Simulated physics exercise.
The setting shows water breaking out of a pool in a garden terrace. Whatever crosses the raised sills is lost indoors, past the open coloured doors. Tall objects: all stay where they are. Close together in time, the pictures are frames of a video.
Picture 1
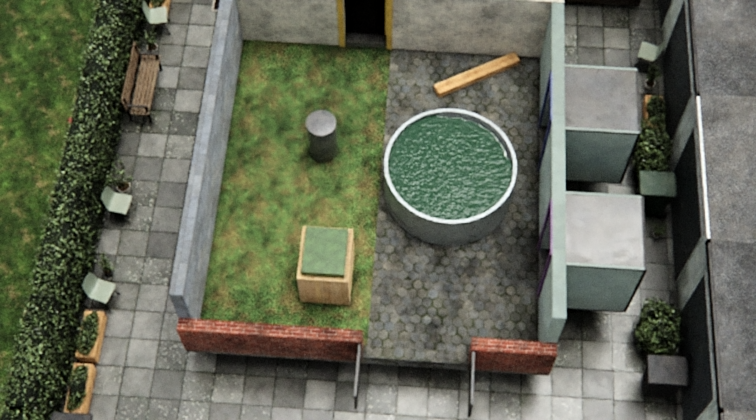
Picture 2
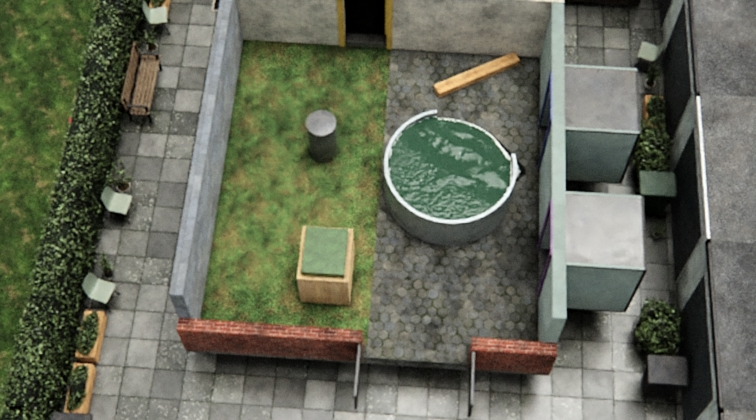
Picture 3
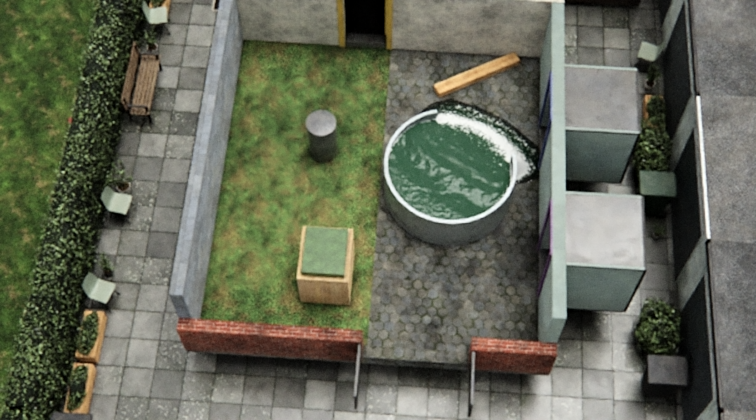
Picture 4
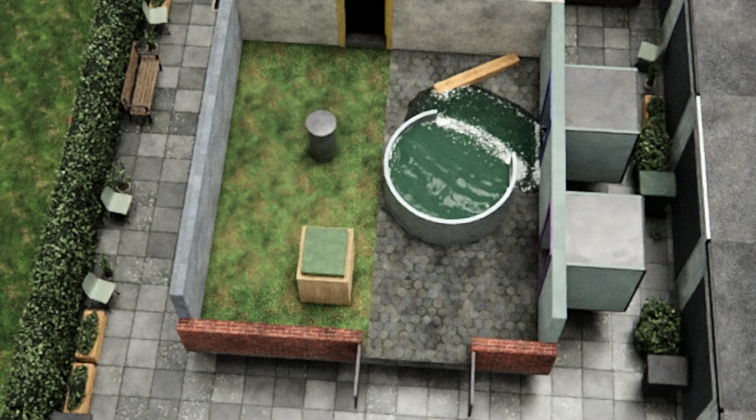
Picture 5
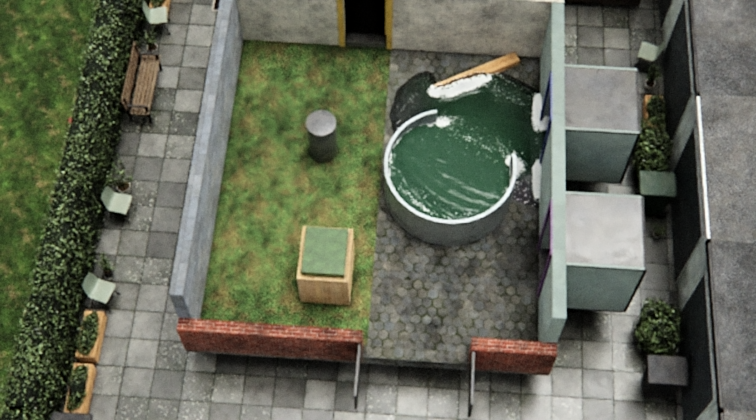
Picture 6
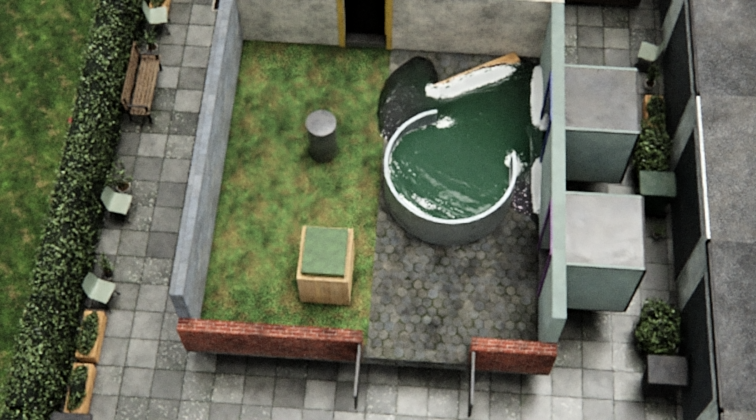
A round pool of green water breaks open at its far side, flooding the paving around a wooden plank.
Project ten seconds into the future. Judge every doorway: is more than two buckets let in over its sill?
One by one: The blue door overshoots the limit; the yellow door keeps inside the limit; the purple door keeps inside the limit.
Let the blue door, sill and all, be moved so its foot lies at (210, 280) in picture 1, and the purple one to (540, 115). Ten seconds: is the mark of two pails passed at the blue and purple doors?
Door blue keeps within limits, while door purple breaks the limit.
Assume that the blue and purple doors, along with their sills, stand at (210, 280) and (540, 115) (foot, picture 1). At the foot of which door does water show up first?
I reckon it's the one in purple.
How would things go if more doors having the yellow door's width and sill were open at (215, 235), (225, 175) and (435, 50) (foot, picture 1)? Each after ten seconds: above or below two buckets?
In sequence: Falls short, falls short, exceeds it.
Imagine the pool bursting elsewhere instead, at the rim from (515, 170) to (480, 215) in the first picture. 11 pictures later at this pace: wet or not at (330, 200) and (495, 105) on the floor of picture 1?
Respectively, left dry and inundated.
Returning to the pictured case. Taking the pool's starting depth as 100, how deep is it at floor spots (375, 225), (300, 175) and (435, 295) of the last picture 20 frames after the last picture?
Going in order, roughly 0, 0 and 0 %.
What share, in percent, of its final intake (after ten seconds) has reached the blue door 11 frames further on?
By my reckoning, 50 percent.
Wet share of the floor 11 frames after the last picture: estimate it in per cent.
It comes to 30 per cent.
A moment on, water covers 25 % of the floor; the blue door far over two buckets in, the yellow door wet at the sill, nothing in, the purple door wet at the sill, nothing in.
Next, water covers 30 % of the floor; the blue door far over two buckets in, the yellow door wet at the sill, nothing in, the purple door wet at the sill, nothing in.
Then, water covers 45 % of the floor; the blue door far over two buckets in, the yellow door under two buckets in, the purple door wet at the sill, nothing in.
Later, water covers 75 % of the floor; the blue door far over two buckets in, the yellow door under two buckets in, the purple door wet at the sill, nothing in.
In the end, water covers 95 % of the floor; the blue door far over two buckets in, the yellow door under two buckets in, the purple door wet at the sill, nothing in.
